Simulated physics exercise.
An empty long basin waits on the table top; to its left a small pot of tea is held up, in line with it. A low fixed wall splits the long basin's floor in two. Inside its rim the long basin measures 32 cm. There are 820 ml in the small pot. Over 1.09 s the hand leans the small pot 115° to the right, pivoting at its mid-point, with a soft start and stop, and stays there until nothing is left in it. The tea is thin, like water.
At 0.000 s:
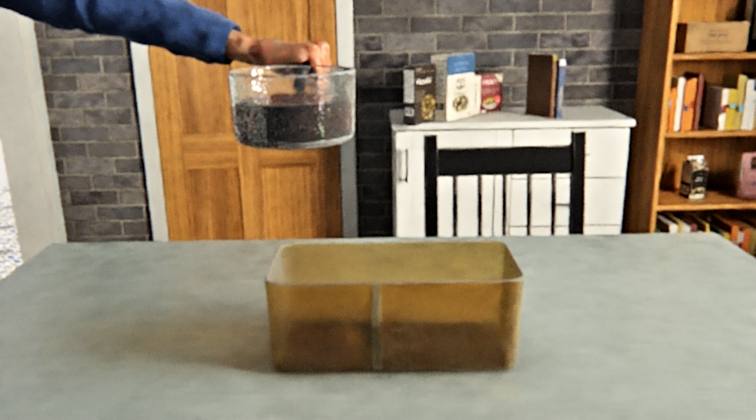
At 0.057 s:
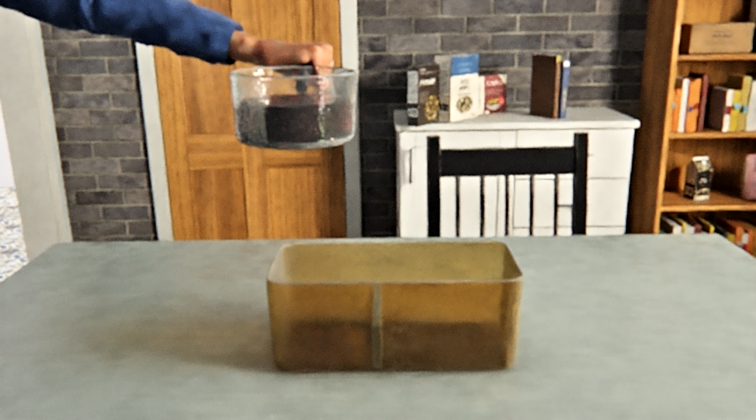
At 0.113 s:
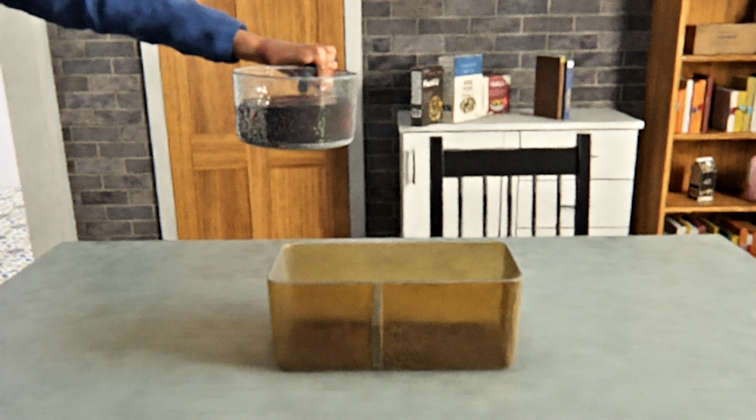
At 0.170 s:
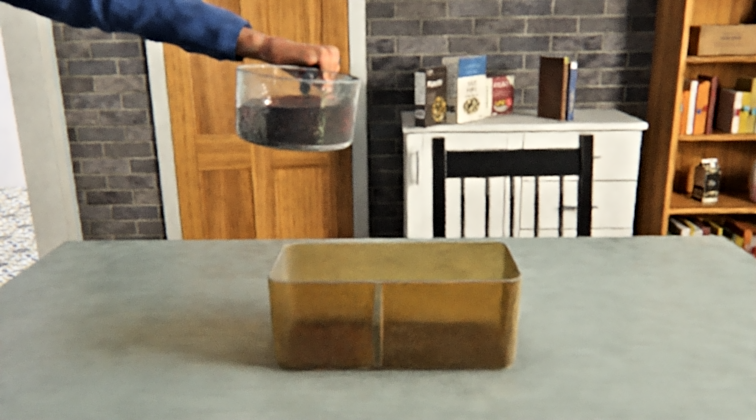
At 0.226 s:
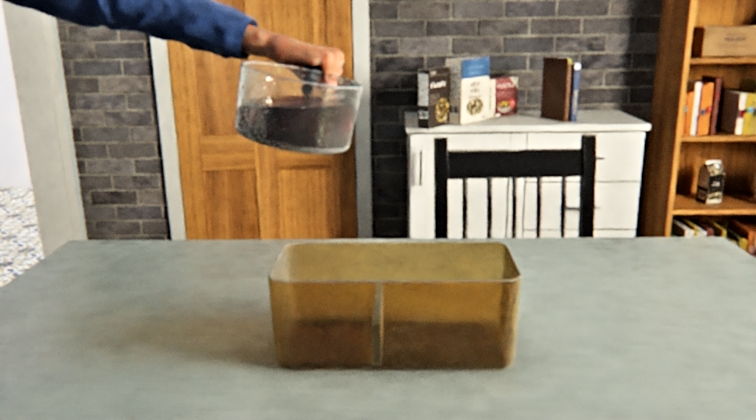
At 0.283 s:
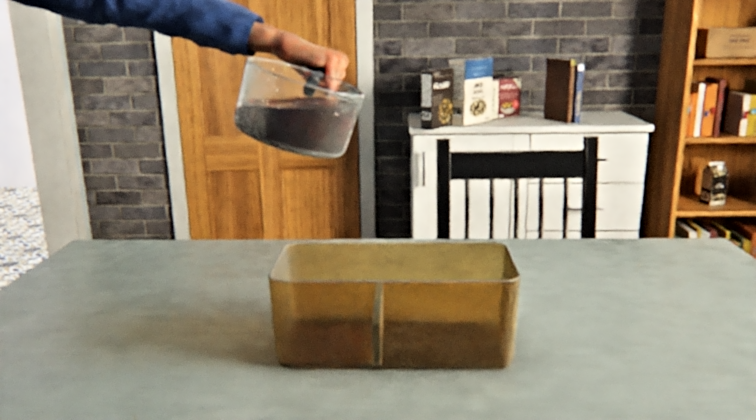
A hand in a blue sleeve reaches in from the upper left, holding a clear glass pot of dark liquid above a grey-green table, seen from the front in a room with grey brick. A translucent amber basin sits at centre, before a wooden door, white cabinet, black chair and bookshelf. The hand gradually tilts the pot rightward, while the background shifts slightly right.
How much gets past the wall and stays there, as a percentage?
About 82 per cent.
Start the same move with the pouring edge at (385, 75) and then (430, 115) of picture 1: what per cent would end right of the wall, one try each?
In turn about 95 and 95 per cent.
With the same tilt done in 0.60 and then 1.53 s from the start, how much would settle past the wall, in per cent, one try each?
First 70, then 90 per cent.
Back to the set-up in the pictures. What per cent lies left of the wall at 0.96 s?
Some 3 per cent.
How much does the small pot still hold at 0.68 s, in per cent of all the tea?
Near 56 in a hundred.
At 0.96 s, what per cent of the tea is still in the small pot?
Near 8 in a hundred.
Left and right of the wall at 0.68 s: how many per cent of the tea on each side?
Near 0 on the left, 5 on the right.
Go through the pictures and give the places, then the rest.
Tilt 0°; pouring edge (354, 71); surface from (236, 101) to (352, 99); the long basin's rim runs from (273, 264) to (514, 260); the wall's top is at (376, 305), in the first frame.
Tilt 1°; pouring edge (355, 73); surface from (238, 101) to (353, 100), in the second frame.
Tilt 3°; pouring edge (357, 76); surface from (240, 101) to (354, 101), in the third frame.
Tilt 7°; pouring edge (359, 81); surface from (241, 102) to (355, 102), in the fourth frame.
Tilt 12°; pouring edge (361, 88); surface from (242, 103) to (356, 103), in the fifth frame.
Tilt 18°; pouring edge (363, 96); surface from (241, 103) to (357, 105), in the sixth frame.
Then, 0.68 s in, the tilt is 79° and 55 per cent is still to pour, 0 is left of the wall and 5 right of it.
Then, 0.96 s in, the tilt is 111° and 8 per cent is still to pour, 3 is left of the wall and 72 right of it.
Then, 1.26 s in, the tilt is 115° and 0 per cent is still to pour, 16 is left of the wall and 82 right of it.
Then, 1.59 s in, the tilt is 115° and 0 per cent is still to pour, 16 is left of the wall and 82 right of it.
Finally, 16 per cent lies left of the wall, 82 right of it and 1 outside.
